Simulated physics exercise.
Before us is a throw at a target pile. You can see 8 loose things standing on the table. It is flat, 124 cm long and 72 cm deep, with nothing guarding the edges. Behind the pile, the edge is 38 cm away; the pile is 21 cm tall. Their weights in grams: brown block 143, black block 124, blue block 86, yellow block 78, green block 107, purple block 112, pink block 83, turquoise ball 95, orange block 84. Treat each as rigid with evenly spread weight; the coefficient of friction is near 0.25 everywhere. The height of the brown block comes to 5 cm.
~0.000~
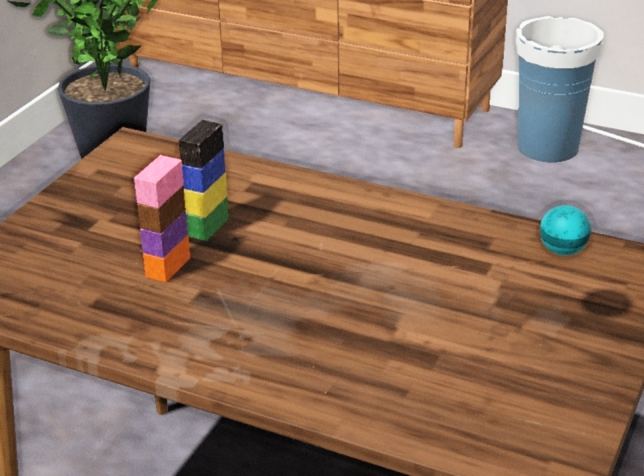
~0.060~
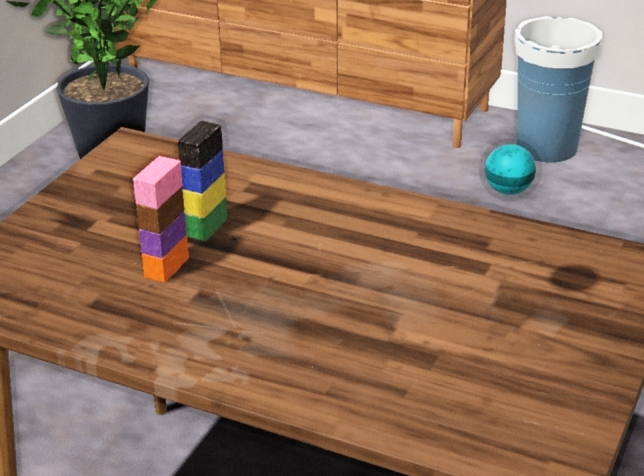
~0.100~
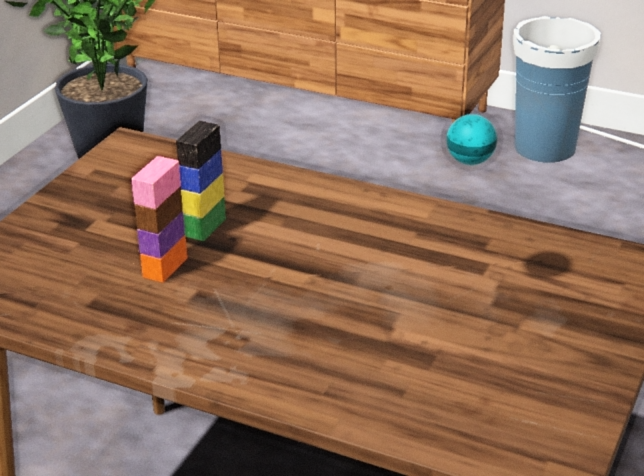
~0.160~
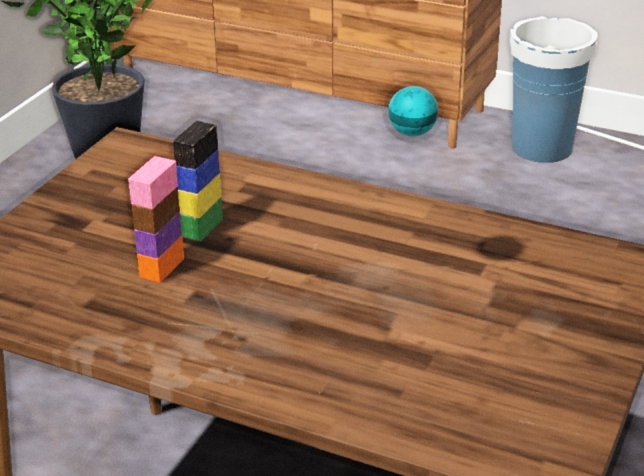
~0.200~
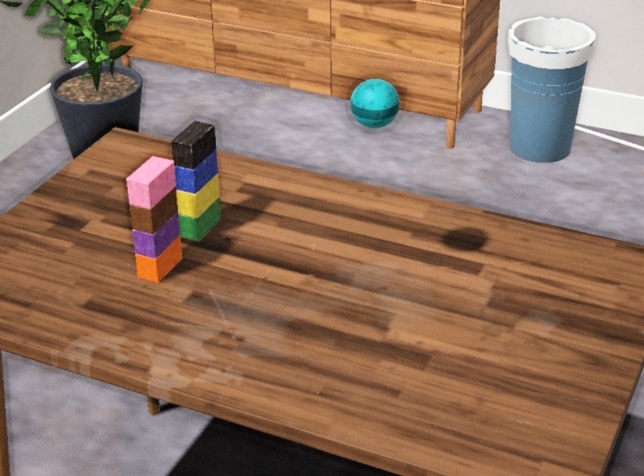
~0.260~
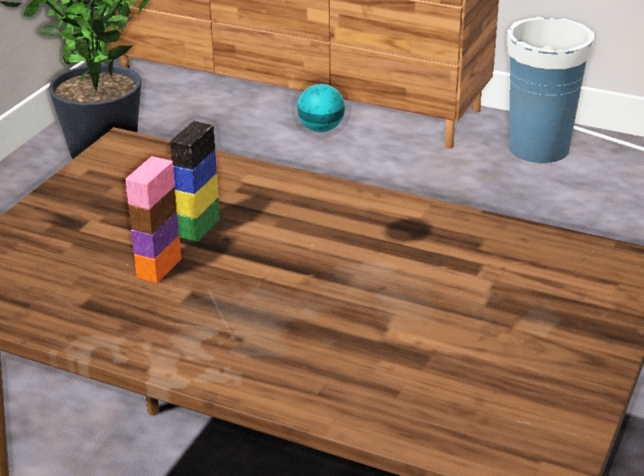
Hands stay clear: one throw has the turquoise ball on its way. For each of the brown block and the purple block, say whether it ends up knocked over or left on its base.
The brown block ends up on its base; the purple block ends up on its base.
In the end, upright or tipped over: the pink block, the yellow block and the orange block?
Final state - pink block: Remains on its base; yellow block: Goes over; orange block: Remains on its base.
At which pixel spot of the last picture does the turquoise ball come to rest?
About (245, 221).
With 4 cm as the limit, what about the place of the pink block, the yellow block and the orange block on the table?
First, the pink block stays in its position; second, the yellow block is moved away; third, the orange block stays in its position.
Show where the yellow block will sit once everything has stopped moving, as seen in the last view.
Near (146, 203).
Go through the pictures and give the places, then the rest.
Gap 63 cm; turquoise ball (566, 231); brown block (162, 207); purple block (165, 232), in the first picture.
Gap 53 cm; turquoise ball (510, 170); yellow block (204, 193), in the second picture.
Gap 47 cm; turquoise ball (471, 140); pink block (157, 182), in the third picture.
Gap 37 cm; turquoise ball (414, 112); black block (196, 145), in the fourth picture.
Gap 30 cm; turquoise ball (375, 104); yellow block (198, 193), in the fifth picture.
Gap 21 cm; turquoise ball (321, 108); brown block (153, 208); purple block (156, 233), in the sixth picture.
Around 0.46 s, turquoise ball near (228, 219); blue block at 14° to upright; yellow block at 15° to upright; black block at 17° to upright.
Around 0.56 s, turquoise ball near (238, 220); yellow block at 67° to upright; black block at 64° to upright; blue block at 50° to upright.
Finally (1.2 s), on their side or leaning hard on the table, black block, blue block and yellow block; the other 5 still in place (within 4 cm). Final places as that camera would see them, brown block near (153, 208), purple block near (156, 233).
